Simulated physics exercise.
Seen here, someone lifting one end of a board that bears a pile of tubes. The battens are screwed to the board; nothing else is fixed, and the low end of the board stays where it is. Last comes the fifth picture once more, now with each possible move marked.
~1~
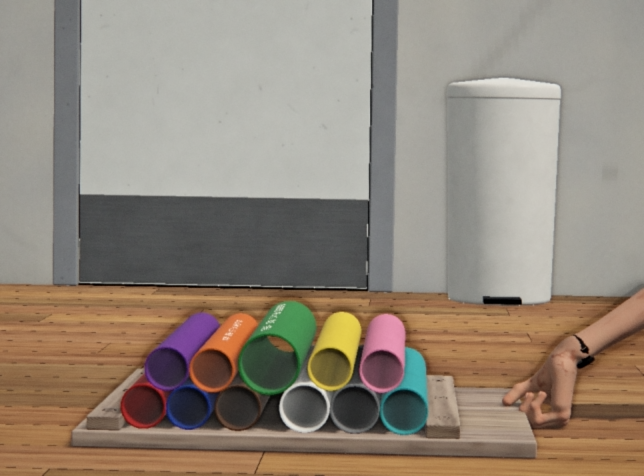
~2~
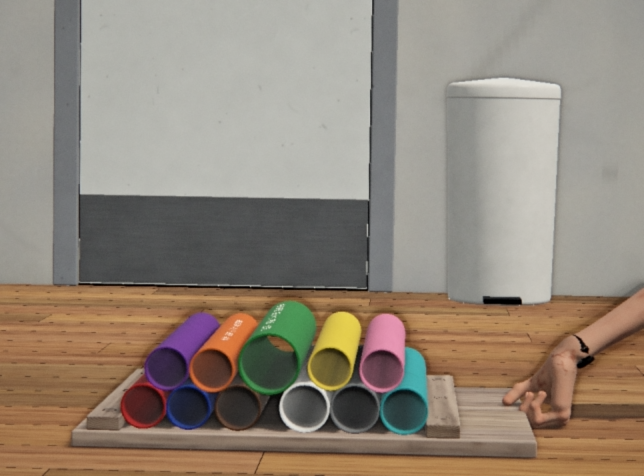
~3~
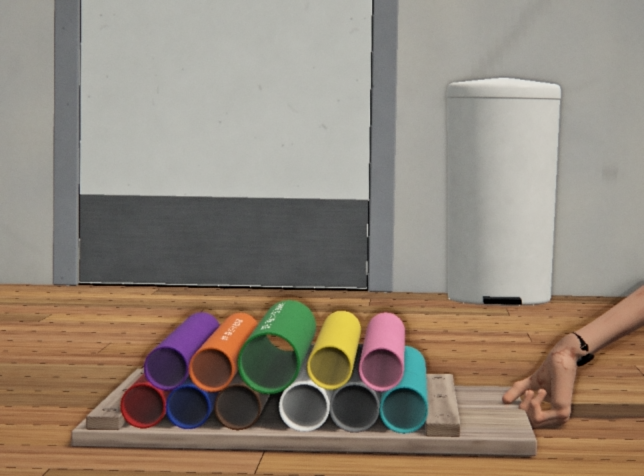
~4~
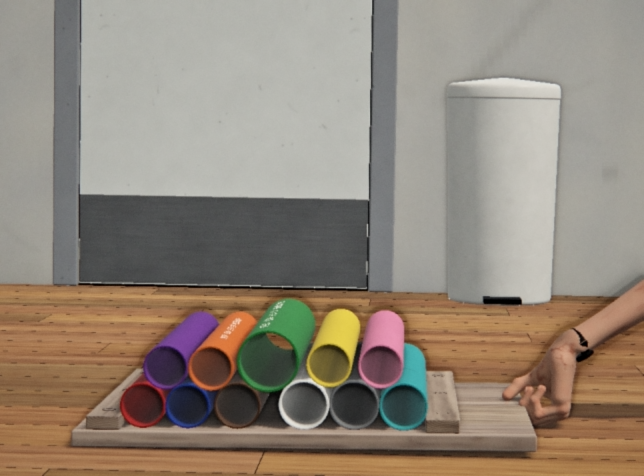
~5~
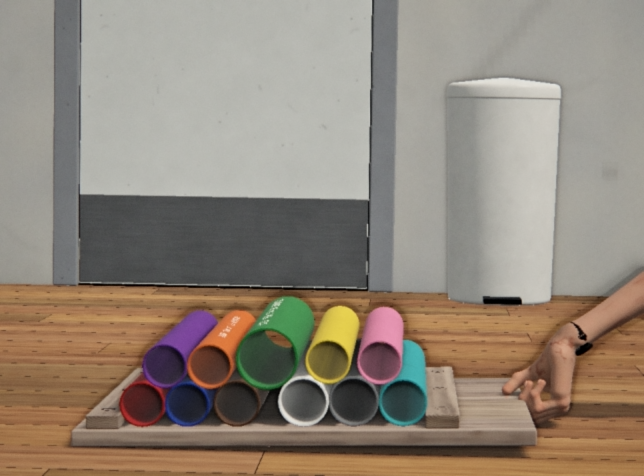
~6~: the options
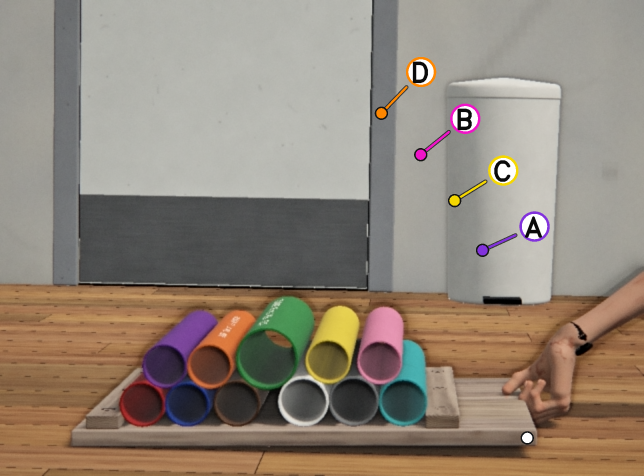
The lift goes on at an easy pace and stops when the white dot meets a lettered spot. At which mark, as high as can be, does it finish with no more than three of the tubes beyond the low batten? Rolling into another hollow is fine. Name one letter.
Mark A is as high as it can go.
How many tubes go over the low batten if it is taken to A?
The count is three.
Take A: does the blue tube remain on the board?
The blue tube: Yes.
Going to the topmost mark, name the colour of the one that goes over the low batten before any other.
It is the purple one.
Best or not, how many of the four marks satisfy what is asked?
One of the four.
On the copy, A at (482, 251); B at (421, 155); C at (455, 201); D at (382, 114); the white dot at (527, 438).
On A. First, board at 16°.
Then, board at 26°.
Finally, board at 26°, three over the low batten (purple, green, orange).
By contrast, B eleven over the low batten; C five over the low batten; D eleven over the low batten.
